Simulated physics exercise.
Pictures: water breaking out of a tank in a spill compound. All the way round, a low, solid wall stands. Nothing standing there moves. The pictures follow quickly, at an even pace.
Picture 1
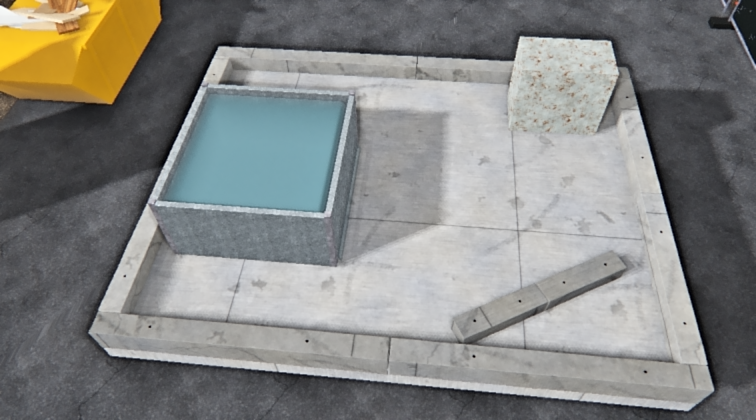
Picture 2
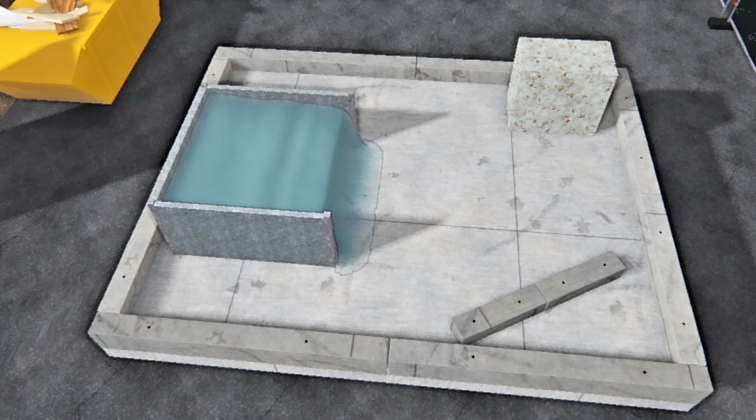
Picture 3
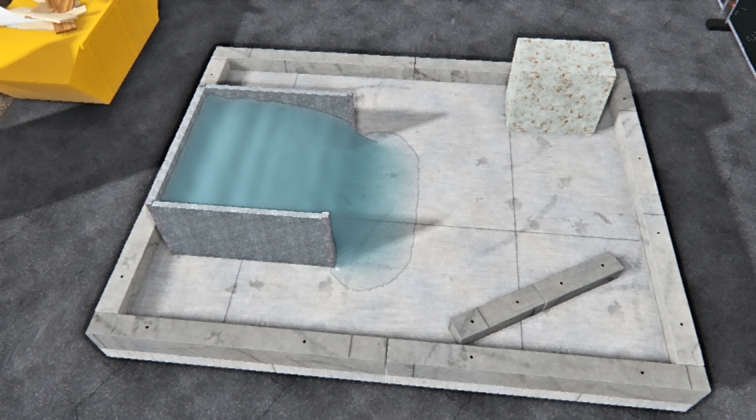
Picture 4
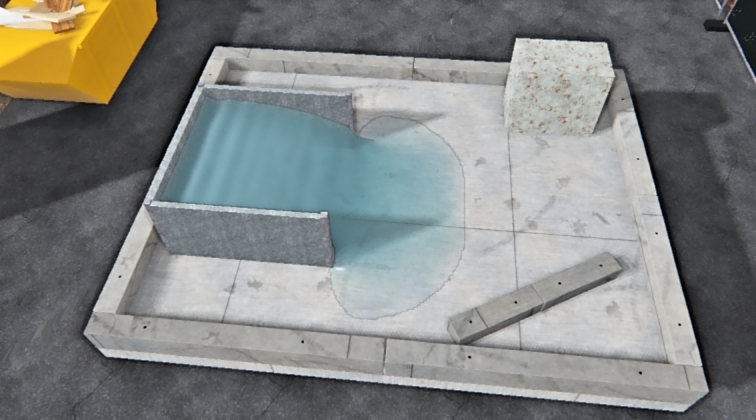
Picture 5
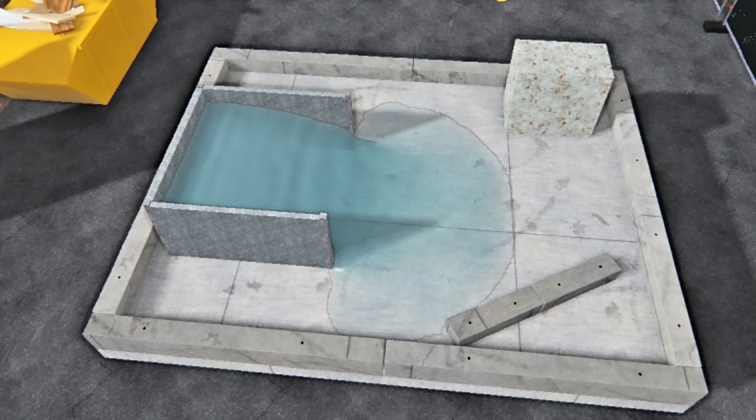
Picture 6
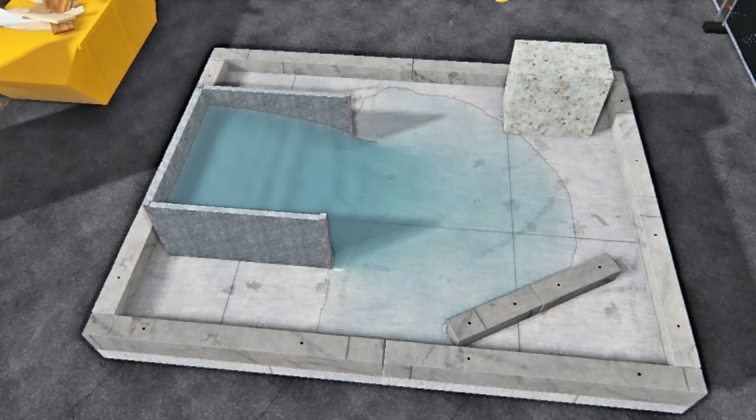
The clip shows a walled compound with a tank of still blue-green water; the tank's right side opens and water pours out, spreading rightward across the pale floor in a widening sheet past the end of a low angled beam.
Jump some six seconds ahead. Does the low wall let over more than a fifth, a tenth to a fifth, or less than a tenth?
It lets over a tenth to a fifth.
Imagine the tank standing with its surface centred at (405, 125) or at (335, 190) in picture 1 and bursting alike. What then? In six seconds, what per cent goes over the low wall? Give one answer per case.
Case one gives roughly 26 percent; case two gives roughly 22 percent.
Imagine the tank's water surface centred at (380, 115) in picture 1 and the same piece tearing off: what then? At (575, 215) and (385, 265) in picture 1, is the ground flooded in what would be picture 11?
Point one: Inundated; point two: Not reached.
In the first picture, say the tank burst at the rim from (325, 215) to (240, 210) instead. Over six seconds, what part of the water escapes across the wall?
My estimate is 22 percent.
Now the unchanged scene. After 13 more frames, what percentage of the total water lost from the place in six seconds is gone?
My figure: 60 percent.
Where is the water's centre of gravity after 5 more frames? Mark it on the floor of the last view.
I'd put my finger on (390, 206).
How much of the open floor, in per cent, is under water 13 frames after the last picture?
Estimated share: About 70 %.
A moment on, water covers 50 % of the floor; the low wall has let 0 % over.
Next, water covers 55 % of the floor; the low wall has let 0 % over.
Then, water covers 60 % of the floor; the low wall has let 9 % over.
Later, water covers 75 % of the floor; the low wall has let 14 % over.
In the end, water covers 80 % of the floor; the low wall has let 15 % over.
